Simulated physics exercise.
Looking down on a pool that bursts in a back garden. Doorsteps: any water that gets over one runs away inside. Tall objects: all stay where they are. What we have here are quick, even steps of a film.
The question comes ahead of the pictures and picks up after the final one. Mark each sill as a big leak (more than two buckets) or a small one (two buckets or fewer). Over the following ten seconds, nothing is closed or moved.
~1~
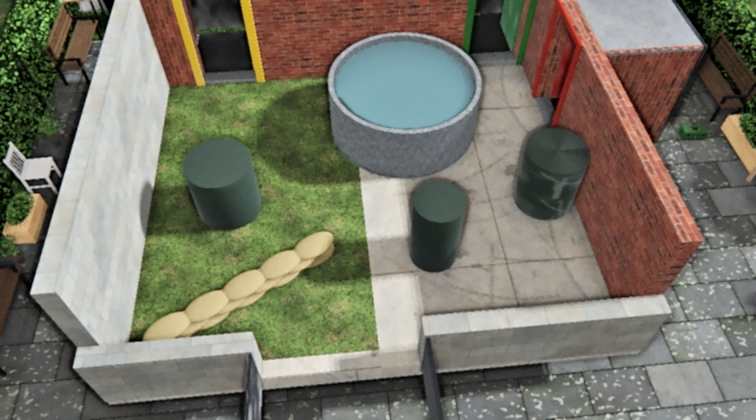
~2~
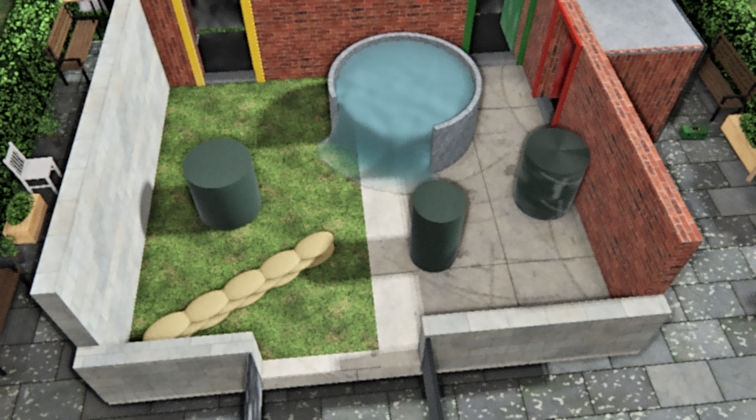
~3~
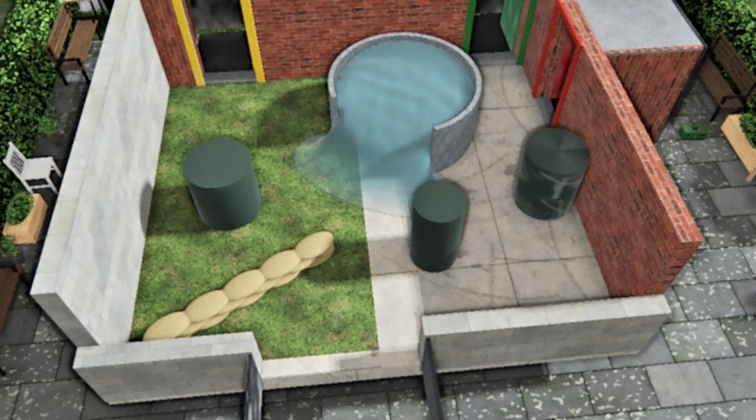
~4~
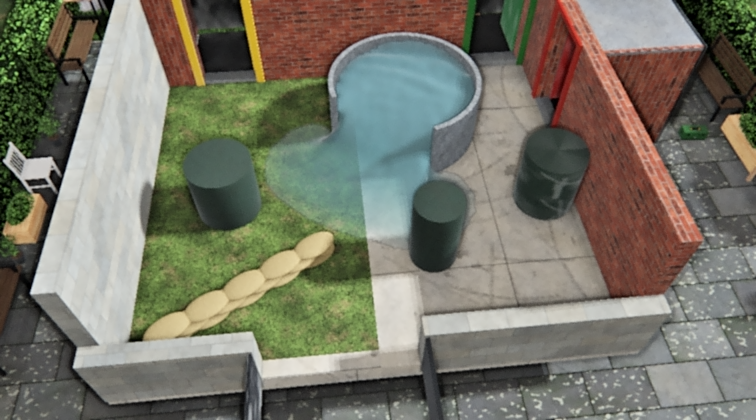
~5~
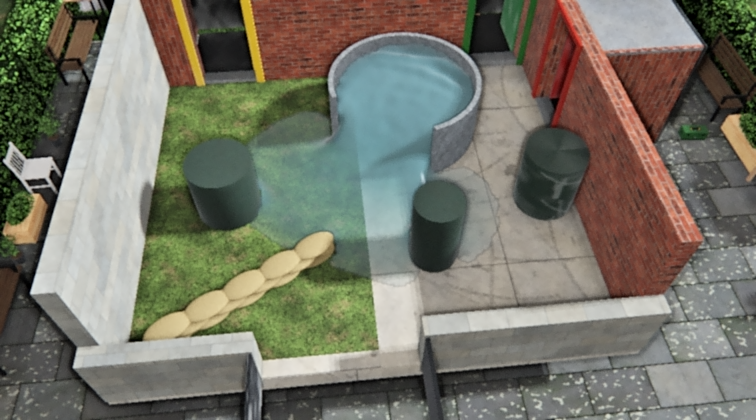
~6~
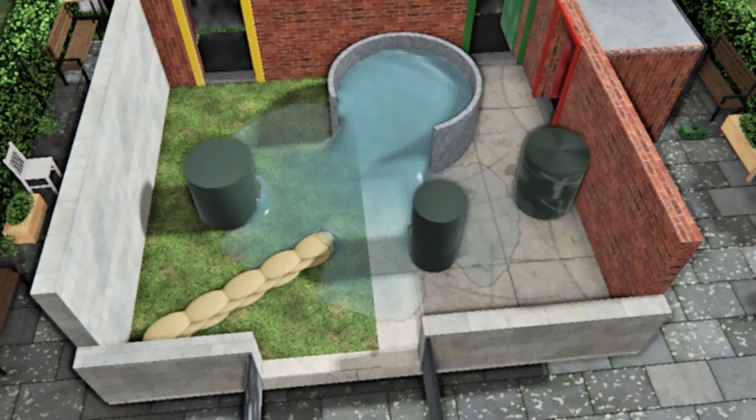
Yellow door: Big; red door: Small; green door: Small.
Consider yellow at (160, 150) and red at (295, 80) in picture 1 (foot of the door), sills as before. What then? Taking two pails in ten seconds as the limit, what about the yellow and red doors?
The yellow overflows, and the red overflows.
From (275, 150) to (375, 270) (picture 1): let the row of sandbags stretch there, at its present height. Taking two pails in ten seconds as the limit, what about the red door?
Then the red one exceeds the limit.
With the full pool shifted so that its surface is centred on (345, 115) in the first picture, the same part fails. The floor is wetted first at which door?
Answer: The yellow door.
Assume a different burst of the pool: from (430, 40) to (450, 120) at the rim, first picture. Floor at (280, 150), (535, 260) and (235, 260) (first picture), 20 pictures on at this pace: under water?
The three spots, in order, are spared, inundated and spared.
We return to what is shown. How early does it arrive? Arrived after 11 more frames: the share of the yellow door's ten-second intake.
Close to 0 out of every hundred.
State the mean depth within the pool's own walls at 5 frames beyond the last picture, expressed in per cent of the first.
About 48 per cent.
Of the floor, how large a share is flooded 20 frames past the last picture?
Estimated share: Around 80 %.
A moment on, water covers 50 % of the floor; the yellow door not reached, the red door not reached, the green door not reached.
Next, water covers 65 % of the floor; the yellow door not reached, the red door not reached, the green door not reached.
Then, water covers 80 % of the floor; the yellow door wet at the sill, nothing in, the red door not reached, the green door not reached.
Later, water covers 90 % of the floor; the yellow door over two buckets in, the red door wet at the sill, nothing in, the green door not reached.
In the end, water covers 95 % of the floor; the yellow door over two buckets in, the red door under two buckets in, the green door wet at the sill, nothing in.
